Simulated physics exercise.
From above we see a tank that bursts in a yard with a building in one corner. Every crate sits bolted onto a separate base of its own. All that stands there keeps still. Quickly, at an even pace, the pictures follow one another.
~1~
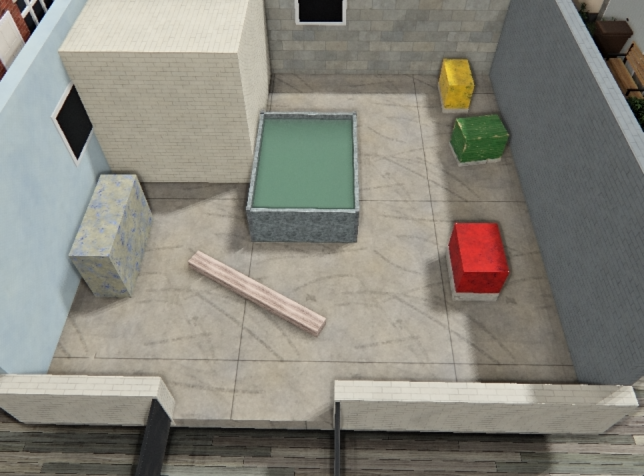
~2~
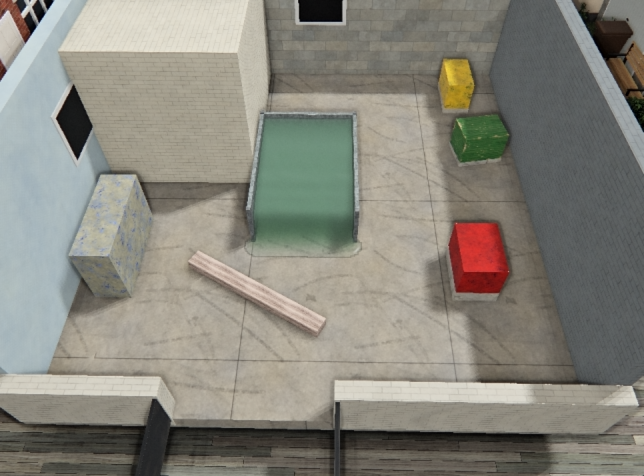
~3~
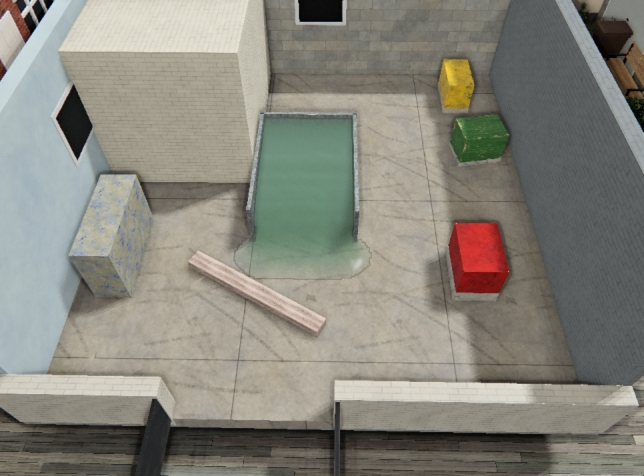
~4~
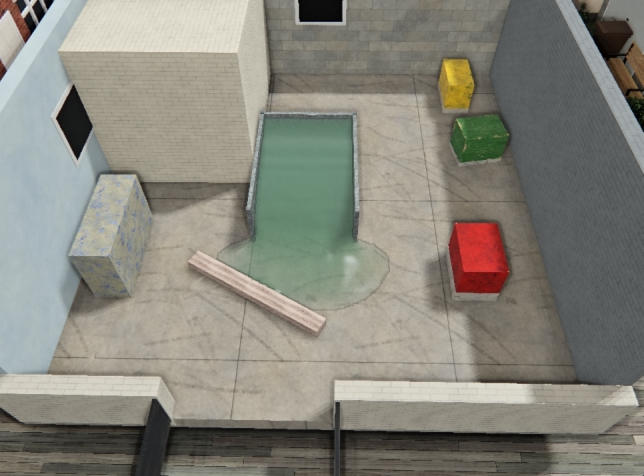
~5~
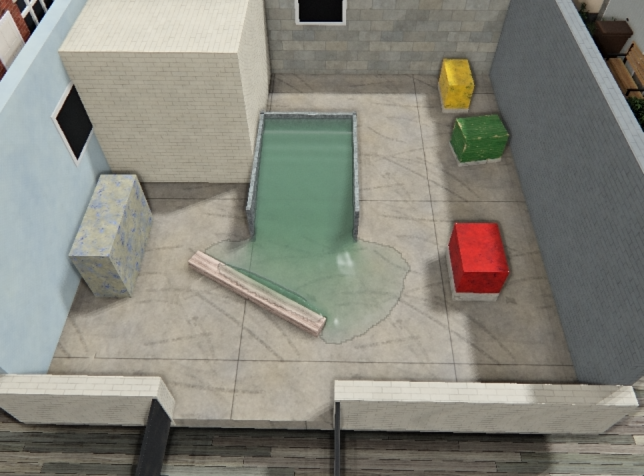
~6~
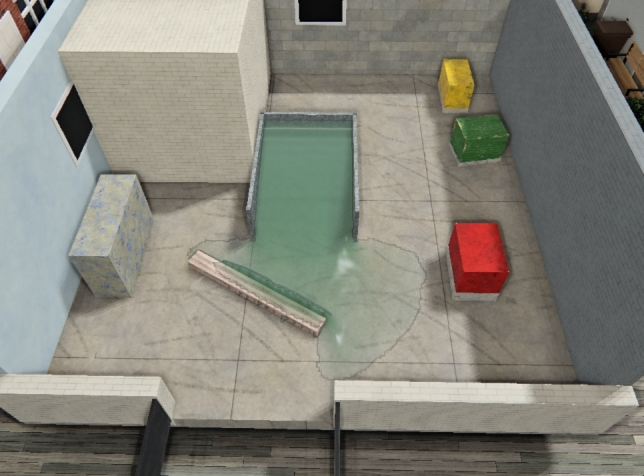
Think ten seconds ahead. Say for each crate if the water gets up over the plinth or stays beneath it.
At the yellow crate the water stays beneath; at the red crate the water stays beneath; at the green crate the water gets over.
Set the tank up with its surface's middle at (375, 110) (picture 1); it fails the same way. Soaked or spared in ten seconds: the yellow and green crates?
For the yellow crate, it is missed; for the green crate, it is overrun.
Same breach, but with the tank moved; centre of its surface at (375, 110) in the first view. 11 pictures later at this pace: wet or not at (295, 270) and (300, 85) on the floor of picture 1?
First point soaked, second point untouched.
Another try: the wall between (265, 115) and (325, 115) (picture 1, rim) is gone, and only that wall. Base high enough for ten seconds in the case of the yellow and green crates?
The yellow crate is reached, the green crate is reached.
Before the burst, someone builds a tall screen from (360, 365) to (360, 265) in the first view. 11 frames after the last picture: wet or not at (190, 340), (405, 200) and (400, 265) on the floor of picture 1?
Outcome by spot, in order - watered, unwatered, watered.
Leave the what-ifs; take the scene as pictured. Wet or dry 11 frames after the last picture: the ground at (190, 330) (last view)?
That point would be inundated.
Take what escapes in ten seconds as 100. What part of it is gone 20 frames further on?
Approximately 60 in a hundred, I think.
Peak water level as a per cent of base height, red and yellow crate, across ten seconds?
70 and 60 per cent, in that order.
A moment on, water covers 25 % of the floor; the yellow crate not reached, the red crate water round its plinth, the green crate not reached.
Next, water covers 40 % of the floor; the yellow crate not reached, the red crate water round its plinth, the green crate not reached.
Then, water covers 50 % of the floor; the yellow crate not reached, the red crate water round its plinth, the green crate not reached.
Later, water covers 75 % of the floor; the yellow crate water round its plinth, the red crate water round its plinth, the green crate water round its plinth.
In the end, water covers 90 % of the floor; the yellow crate stayed above the water, the red crate stayed above the water, the green crate was topped.
